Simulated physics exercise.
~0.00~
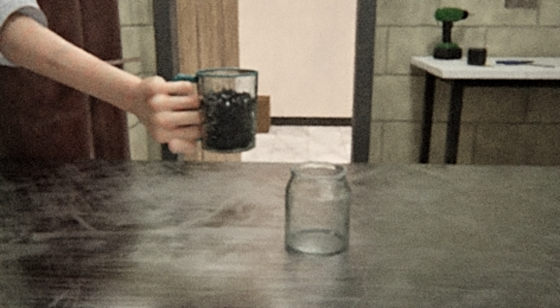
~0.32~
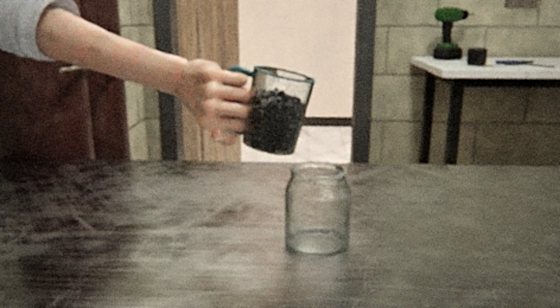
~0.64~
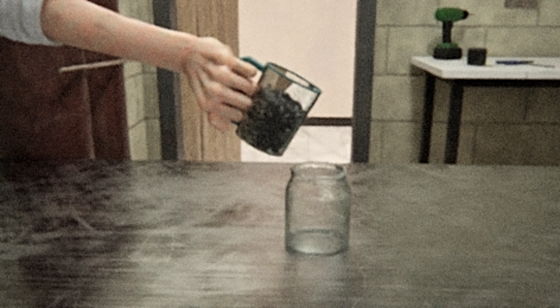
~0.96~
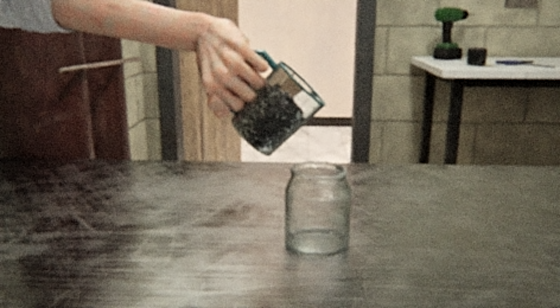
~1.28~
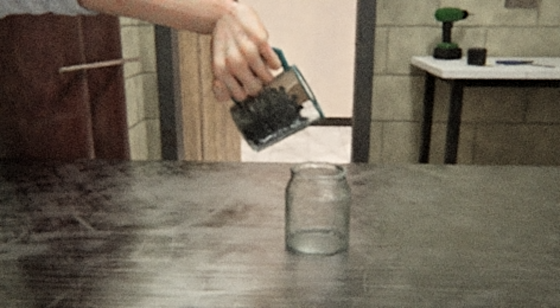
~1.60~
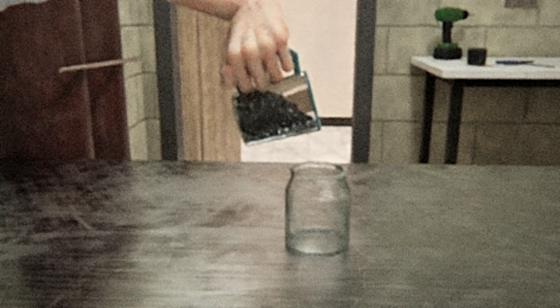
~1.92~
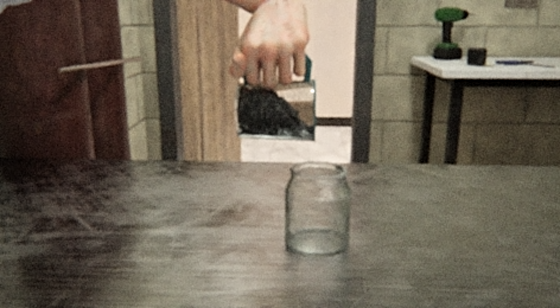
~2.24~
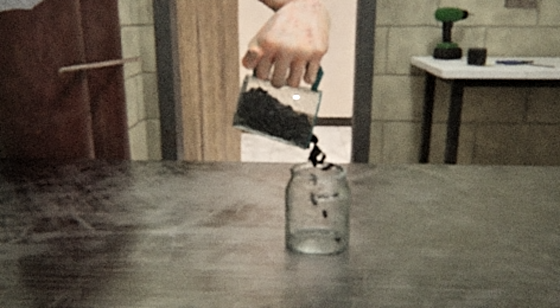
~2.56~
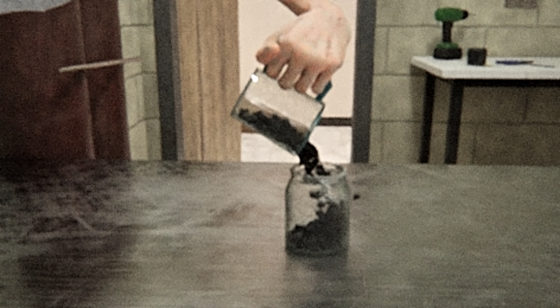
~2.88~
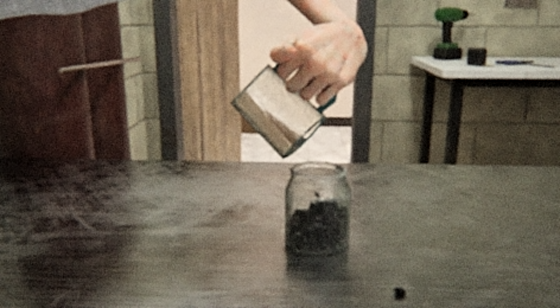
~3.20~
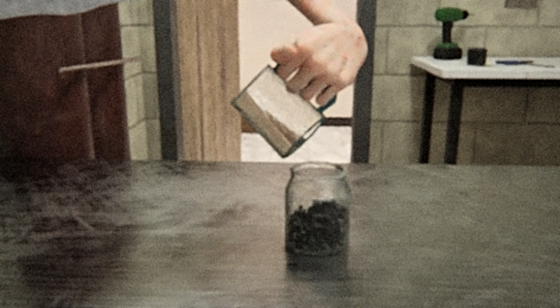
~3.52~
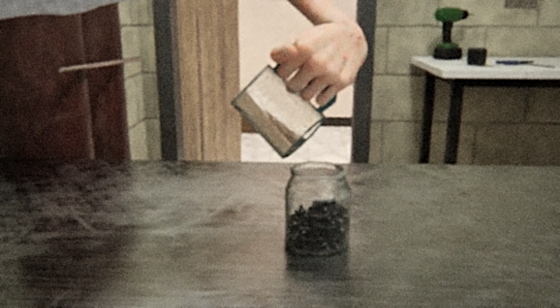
A hand tips a clear cup and pours black beans into a glass jar, emptying it.
